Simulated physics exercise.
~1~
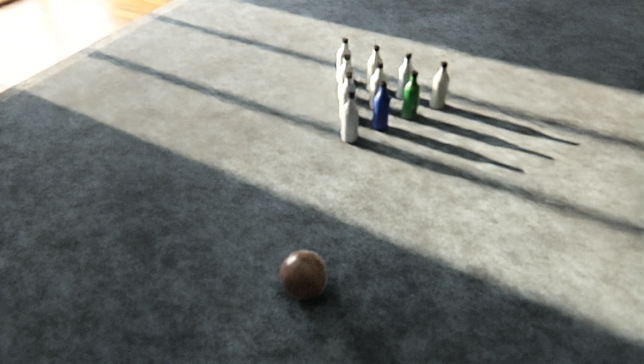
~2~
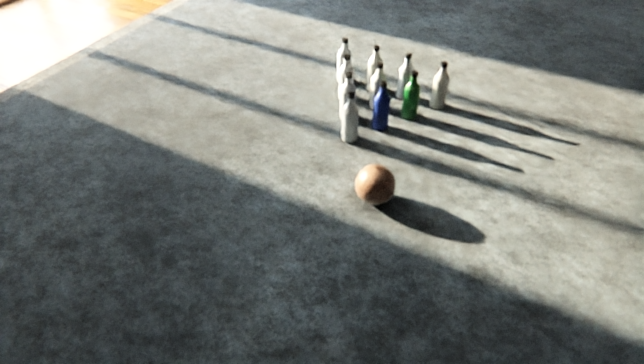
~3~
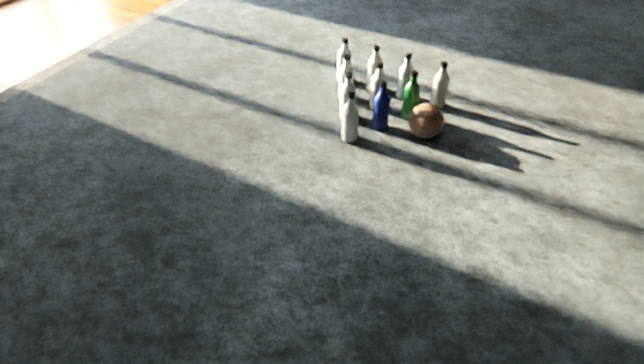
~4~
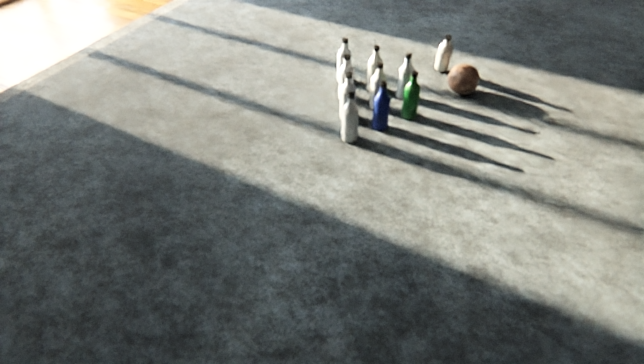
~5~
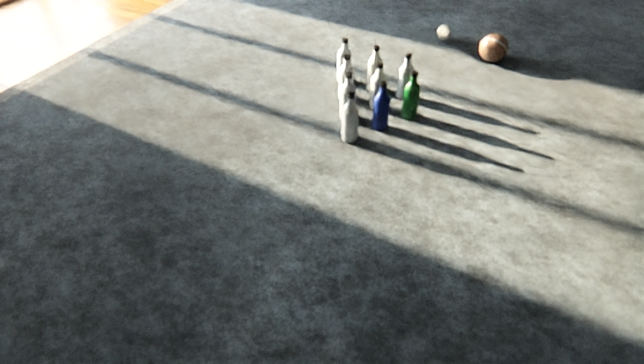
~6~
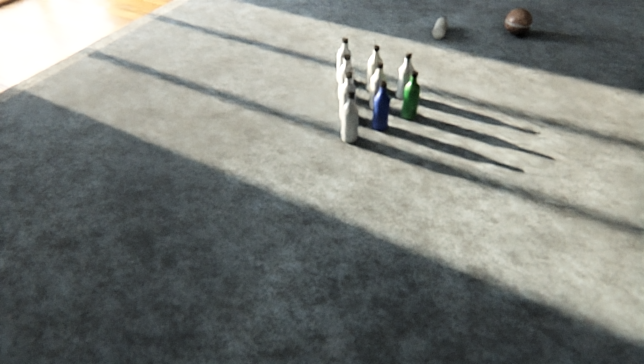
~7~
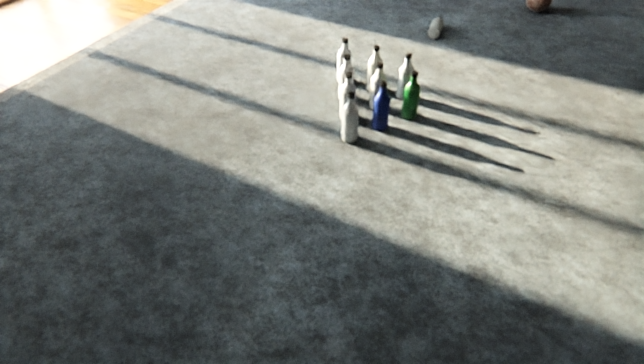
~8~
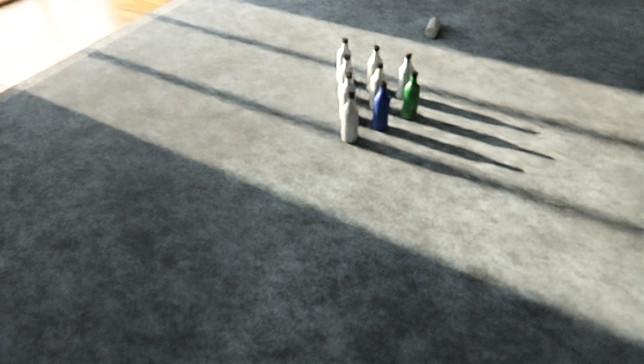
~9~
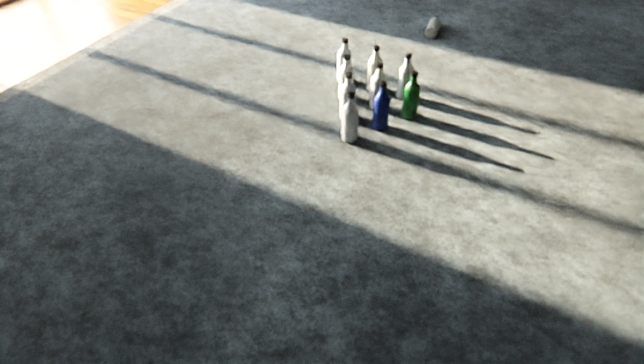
On a grey, carpet-like floor crossed by bands of sunlight and long shadows, a cluster of capped bottles stands in a wedge, most of them white, with one blue and one green. A brown ball rolls out of the shaded foreground, heading up and to the right into the light. It passes close by the green bottle and reaches the white bottle at the right corner, which tips and is carried back into the far shade. The ball rolls on and leaves at the upper right. The struck bottle ends lying on its side, while the others, blue and green included, remain standing.
